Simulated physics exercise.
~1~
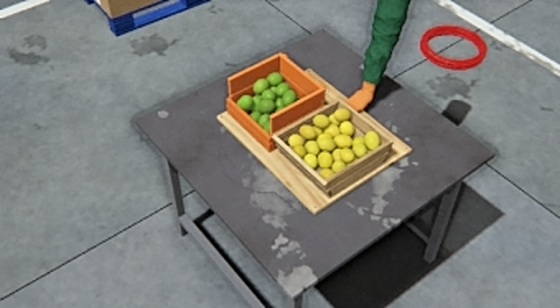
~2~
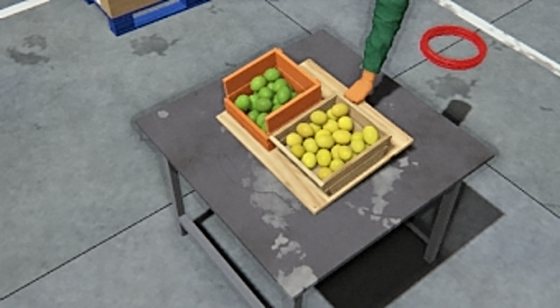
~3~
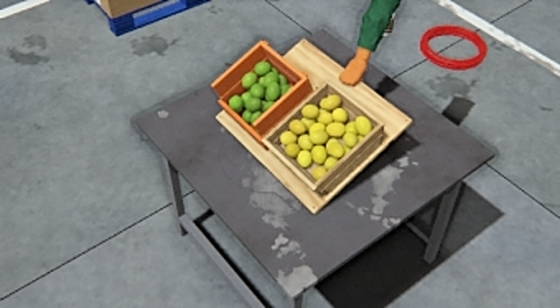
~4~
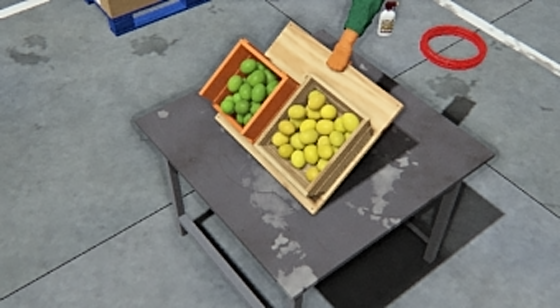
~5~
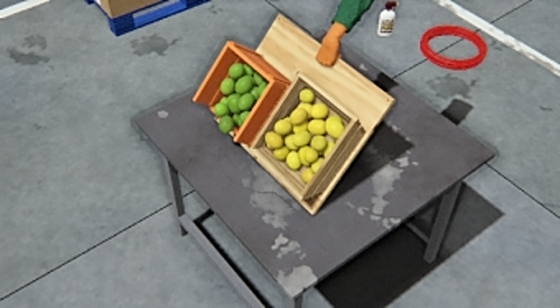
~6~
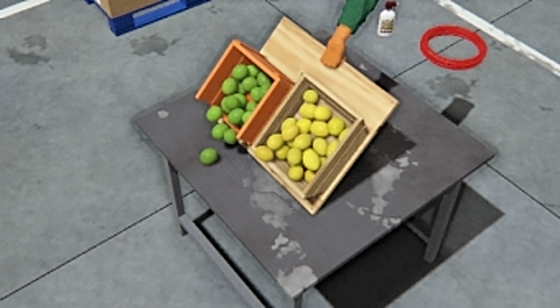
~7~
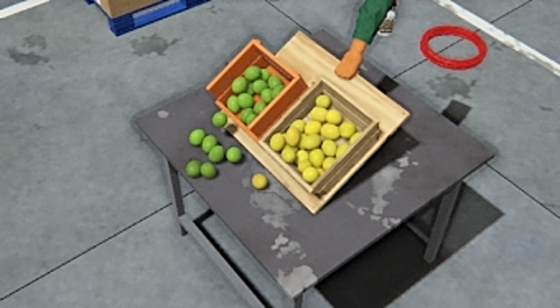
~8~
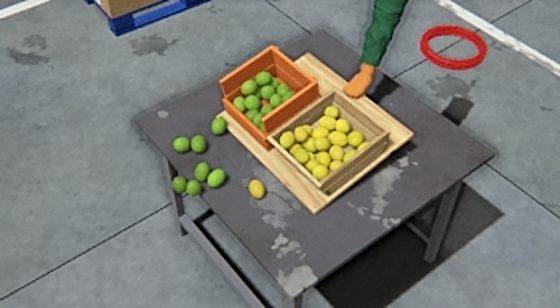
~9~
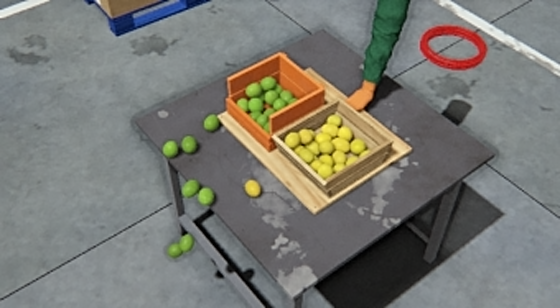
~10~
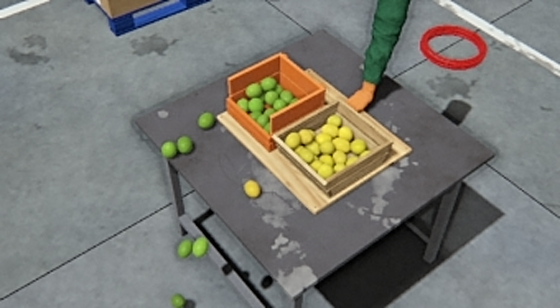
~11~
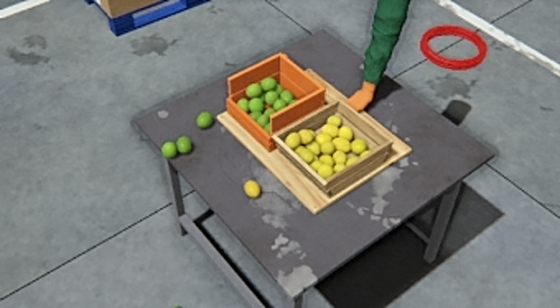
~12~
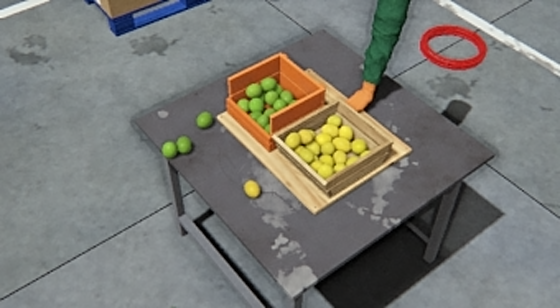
A green-sleeved arm lifts the right-hand end of a plywood board on a grey table, tilting an orange box of limes and a wooden box of lemons toward the left. As the slope steepens, the fruit shifts in both boxes, and limes begin spilling over the orange box's low side. More limes roll across the tabletop, followed by a single lemon, while the hand lowers the board flat again. Some limes drop off the table's edge and out of view. At the end, three limes and one lemon rest on the table, with most fruit still boxed.
